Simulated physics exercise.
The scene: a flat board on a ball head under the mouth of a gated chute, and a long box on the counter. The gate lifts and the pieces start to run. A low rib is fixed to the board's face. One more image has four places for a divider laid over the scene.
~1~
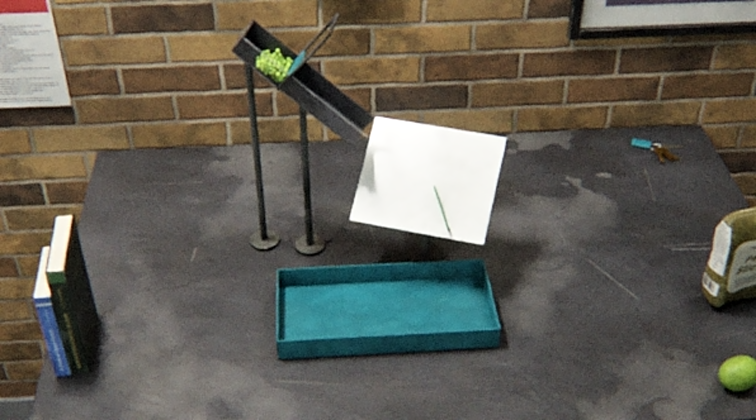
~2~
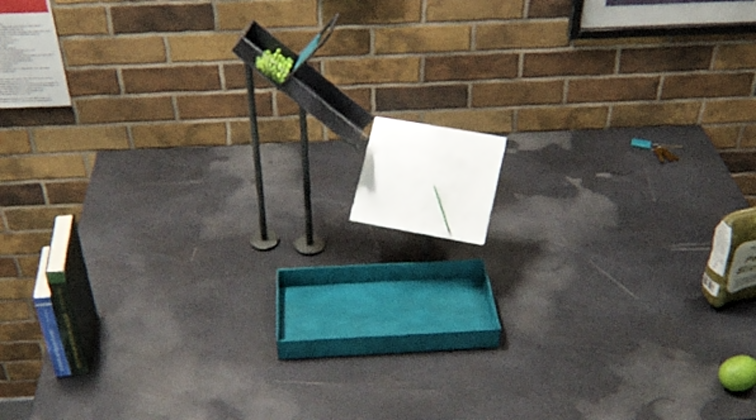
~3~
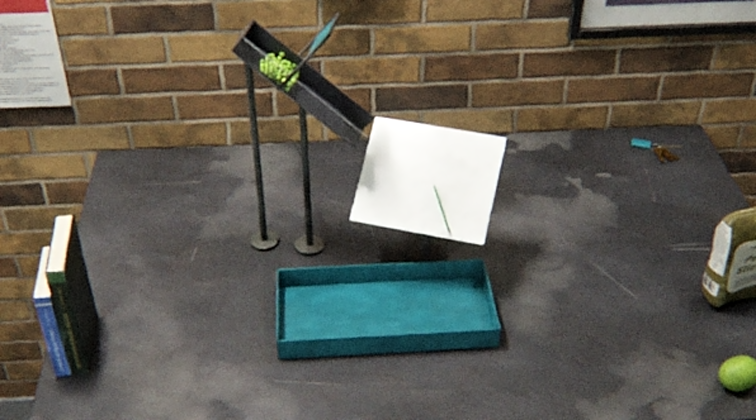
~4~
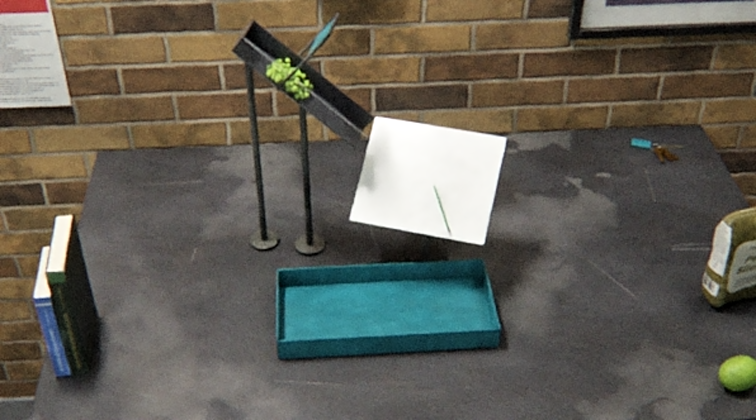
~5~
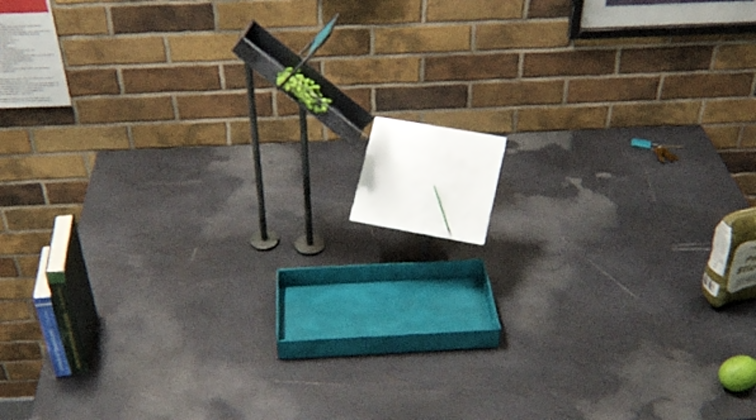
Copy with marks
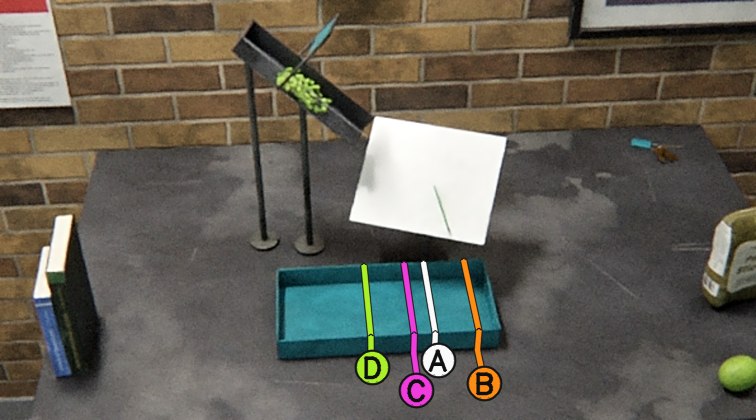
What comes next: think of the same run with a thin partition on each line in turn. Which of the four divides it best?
A is best.
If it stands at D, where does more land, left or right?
The right side.
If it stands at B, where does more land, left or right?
More lands on the left.
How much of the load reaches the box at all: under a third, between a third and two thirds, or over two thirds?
About that: Over two thirds.
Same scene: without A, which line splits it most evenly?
The answer is C.
On the marked copy, line A crosses the front rim at (435, 332); line B crosses the front rim at (478, 330); line C crosses the front rim at (414, 333); line D crosses the front rim at (370, 336).
Choosing A, of what is caught, roughly a third on the left of the divider, roughly two thirds on the right.
Choosing B, of what is caught, almost all on the left of the divider, just a few on the right.
Choosing C, of what is caught, roughly a quarter on the left of the divider, the larger part on the right.
Choosing D, of what is caught, not one piece on the left of the divider, every piece on the right.
